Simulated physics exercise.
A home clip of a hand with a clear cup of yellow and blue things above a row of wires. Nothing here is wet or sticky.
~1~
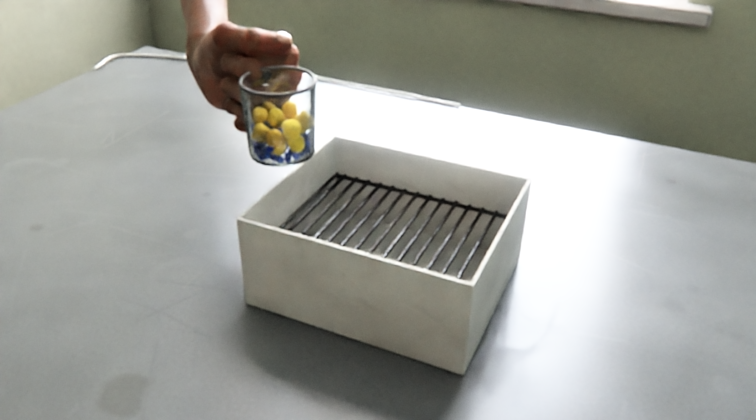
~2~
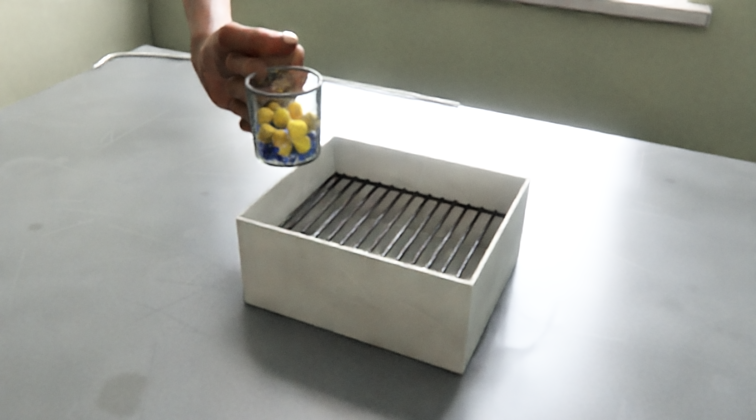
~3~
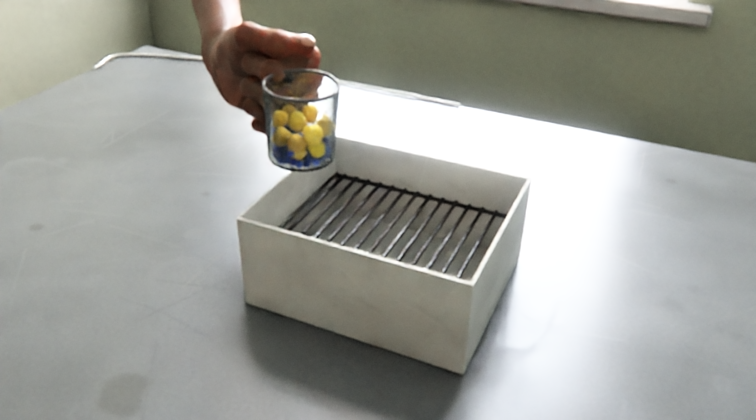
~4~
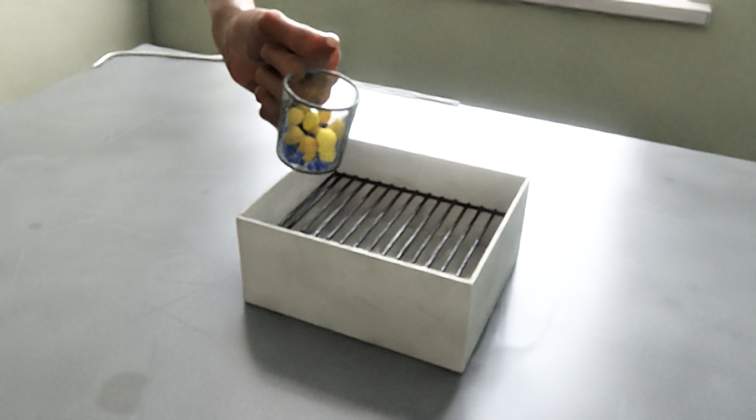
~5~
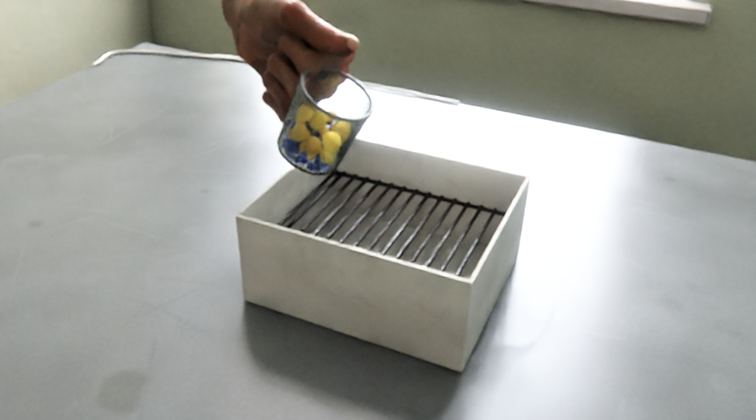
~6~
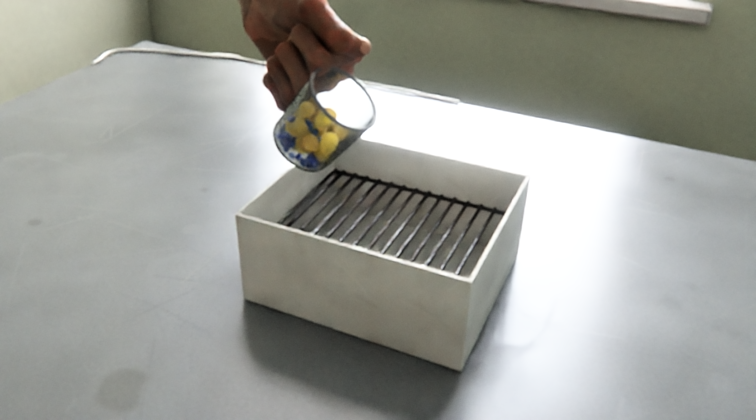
A hand moves a clear cup of yellow and blue pieces right and tilts it above a wire rack.
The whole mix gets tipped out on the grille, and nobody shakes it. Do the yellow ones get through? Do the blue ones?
The yellow ones rest on the wires and the blue ones fall between the wires.
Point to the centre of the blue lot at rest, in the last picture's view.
At about (386, 255).
Then, 0.45 s after the last picture, yellow ones, all in the cup; blue ones, all in the cup.
Then, 0.84 s after the last picture, yellow ones, most in the cup, a small part on or over the wires; blue ones, all in the cup.
Then, 1.18 s after the last picture, yellow ones, all on or over the wires; blue ones, about two thirds on or over the wires, about a third under the rack.
By the end, yellow ones, all on the wires, none under the rack; blue ones, a stray few on the wires, nearly all under the rack.
